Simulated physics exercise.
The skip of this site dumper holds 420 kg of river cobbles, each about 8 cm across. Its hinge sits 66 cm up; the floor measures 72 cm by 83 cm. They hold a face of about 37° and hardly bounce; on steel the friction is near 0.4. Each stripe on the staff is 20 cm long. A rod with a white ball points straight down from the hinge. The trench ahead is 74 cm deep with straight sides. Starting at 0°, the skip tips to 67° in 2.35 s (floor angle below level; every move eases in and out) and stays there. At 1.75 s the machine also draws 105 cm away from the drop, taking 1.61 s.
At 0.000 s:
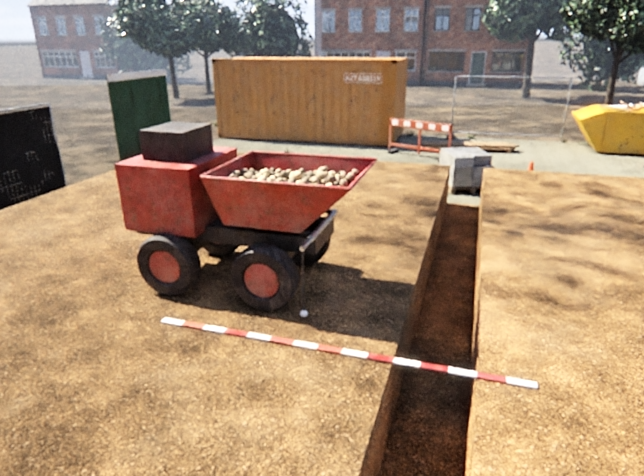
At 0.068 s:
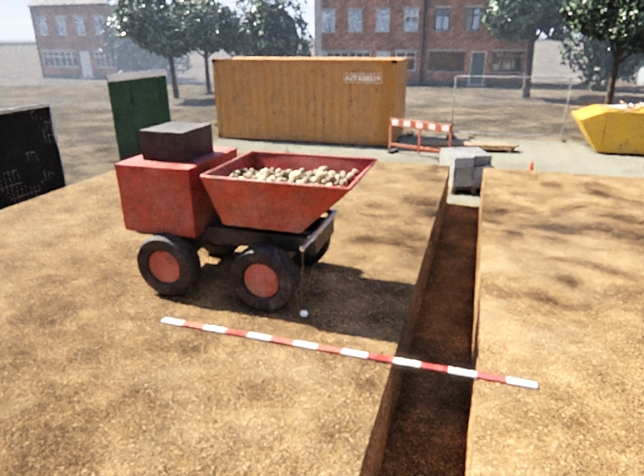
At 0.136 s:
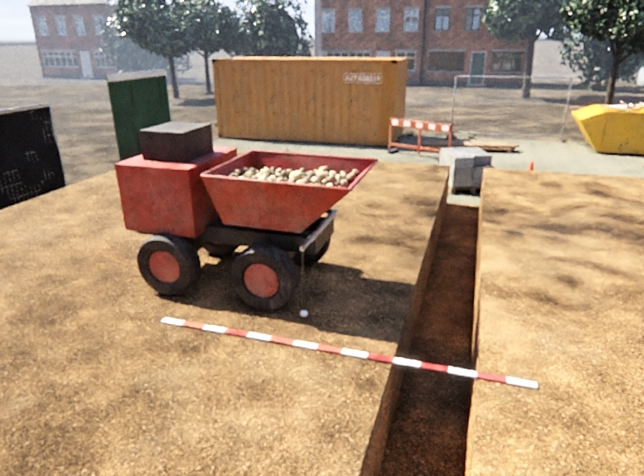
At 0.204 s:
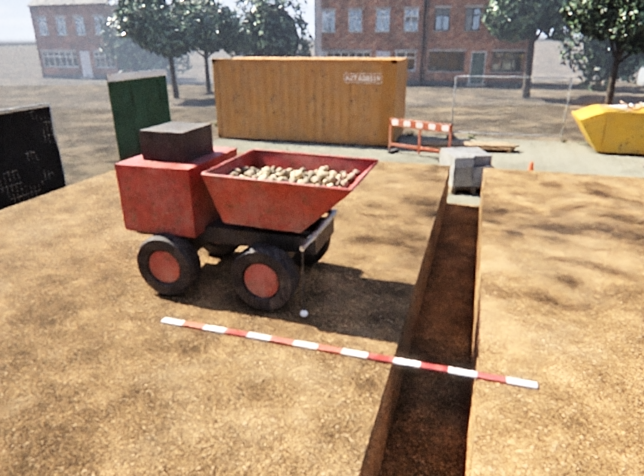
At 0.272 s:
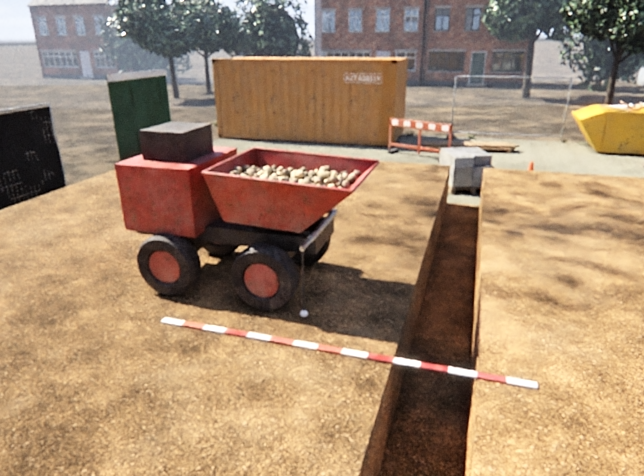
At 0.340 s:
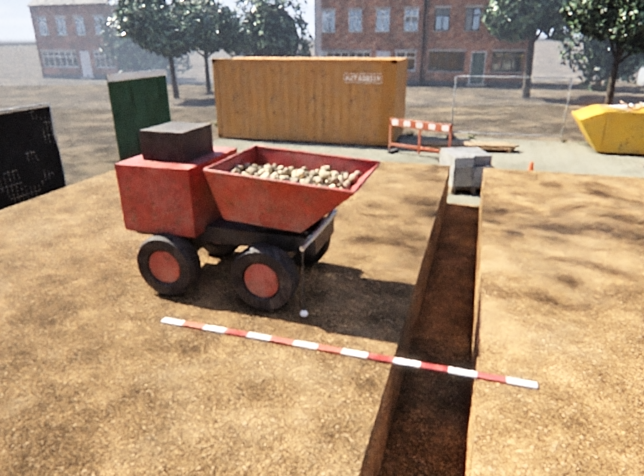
We see a red dumper loaded with pale stones standing beside a straight trench, a red-and-white staff lying across the ground ahead; the vehicle stays still while its skip tilts very slightly forward toward the right.
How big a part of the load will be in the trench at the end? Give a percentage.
Some 40 per cent of it.
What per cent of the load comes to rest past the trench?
Near 0 in a hundred.
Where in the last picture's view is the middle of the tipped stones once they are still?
Around (395, 297).
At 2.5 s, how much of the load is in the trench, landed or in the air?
About 30 per cent by then.
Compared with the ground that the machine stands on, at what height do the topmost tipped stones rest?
About 22 cm above it.
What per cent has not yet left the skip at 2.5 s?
Roughly 30 per cent is still inside.
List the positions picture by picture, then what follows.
The first frame shows lip at (350, 189), floor tilted 0°, highest stones at (315, 175).
The second frame shows lip at (350, 190), floor tilted 0°, highest stones at (315, 175); the stones move at 0.0 m/s on average.
The third frame shows lip at (351, 190), floor tilted 1°, highest stones at (315, 175); the stones move at 0.1 m/s on average.
The fourth frame shows lip at (352, 191), floor tilted 1°, highest stones at (302, 174); the stones move at 0.1 m/s on average.
The fifth frame shows lip at (353, 192), floor tilted 2°, highest stones at (297, 174); the stones move at 0.1 m/s on average.
The sixth frame shows lip at (354, 193), floor tilted 4°, highest stones at (277, 171); the stones move at 0.2 m/s on average.
After 1.8 s the floor is at 56°; 100 % in the skip; the foremost stones are at (390, 233).
After 2.5 s the floor is at 67°; 28 % in the skip, 42 % short of the trench, 30 % in the trench; the foremost stones are at (466, 370).
After 3.8 s the floor is at 67°; 0 % in the skip, 59 % short of the trench, 41 % in the trench; the foremost stones are at (468, 363).
After 6.3 s the floor is at 67°; 0 % in the skip, 59 % short of the trench, 41 % in the trench; the foremost stones are at (468, 363).
